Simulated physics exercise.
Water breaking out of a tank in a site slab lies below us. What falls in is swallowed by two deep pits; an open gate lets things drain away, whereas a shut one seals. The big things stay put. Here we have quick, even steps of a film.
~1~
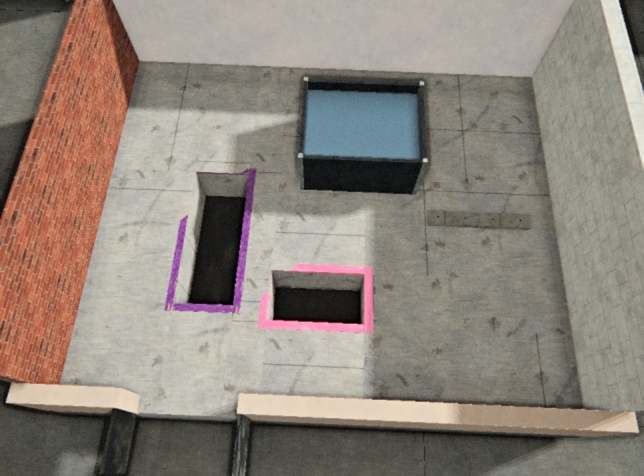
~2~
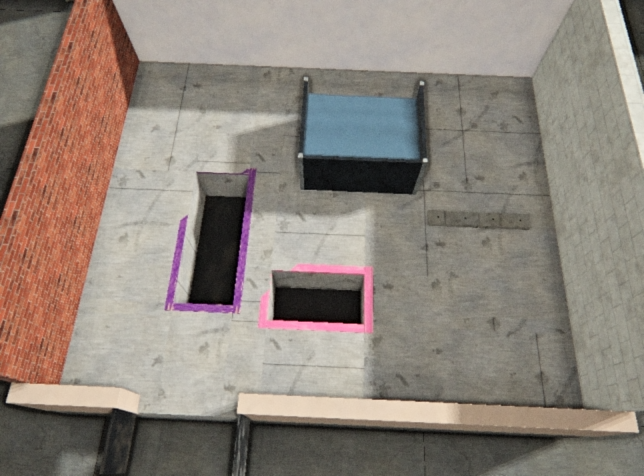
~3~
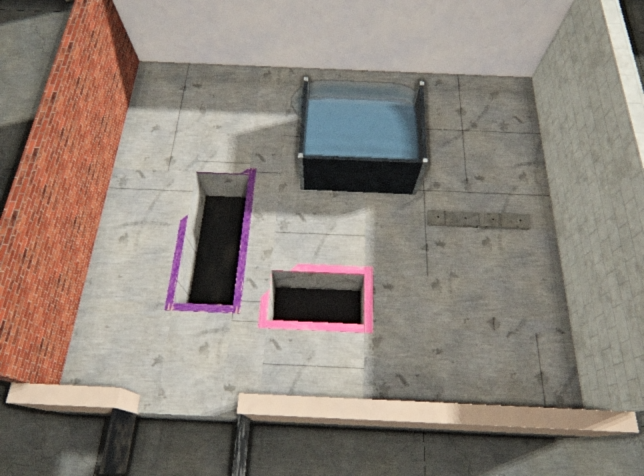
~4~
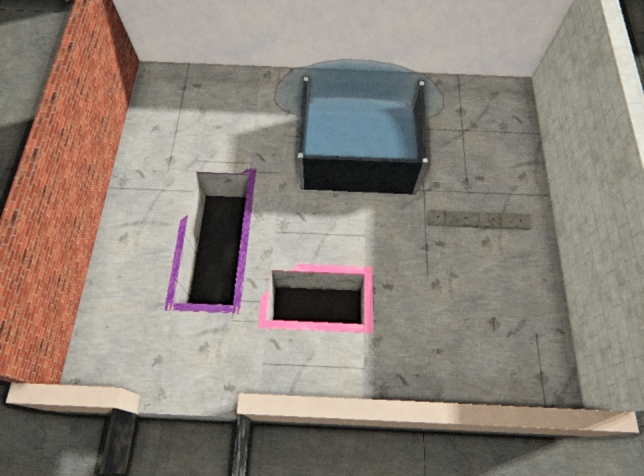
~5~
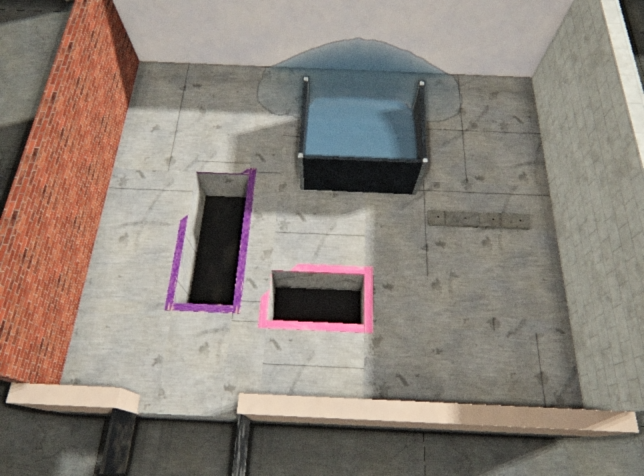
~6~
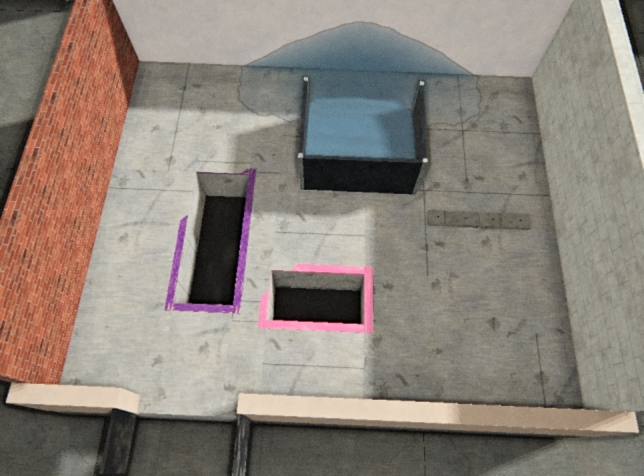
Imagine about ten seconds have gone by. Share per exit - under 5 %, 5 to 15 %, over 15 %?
In the end the gate will take at least five but at most fifteen per cent, the pink pit will take at least five but at most fifteen per cent, the purple pit will take beyond fifteen per cent.
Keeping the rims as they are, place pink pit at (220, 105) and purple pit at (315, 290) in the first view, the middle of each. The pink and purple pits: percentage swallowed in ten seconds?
Split: Pink 30 %, purple 12 %.
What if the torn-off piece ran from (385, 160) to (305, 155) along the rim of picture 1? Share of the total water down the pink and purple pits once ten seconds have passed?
Pink 60 %, purple 12 %.
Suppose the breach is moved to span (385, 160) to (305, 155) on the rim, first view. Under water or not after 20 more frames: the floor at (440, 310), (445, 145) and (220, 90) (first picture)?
Soaked, then unsoaked, then unsoaked.
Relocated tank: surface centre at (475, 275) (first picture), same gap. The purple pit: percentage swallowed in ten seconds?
Purple: About 25 %.
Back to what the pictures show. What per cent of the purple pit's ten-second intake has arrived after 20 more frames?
Roughly 5 percent.
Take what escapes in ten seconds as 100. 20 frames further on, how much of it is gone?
Close to 0 per cent.
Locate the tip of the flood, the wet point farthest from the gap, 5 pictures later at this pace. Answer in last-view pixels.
I'd say around (140, 63).
A moment on, water covers 20 % of the floor; the gate 0 %, the pink pit 0 %, the purple pit 0 %.
Next, water covers 35 % of the floor; the gate 0 %, the pink pit 0 %, the purple pit 0 %.
Then, water covers 60 % of the floor; the gate 0 %, the pink pit 0 %, the purple pit 1 %.
Later, water covers 85 % of the floor; the gate 3 %, the pink pit 0 %, the purple pit 7 %.
In the end, water covers 95 % of the floor; the gate 7 %, the pink pit 8 %, the purple pit 17 %.
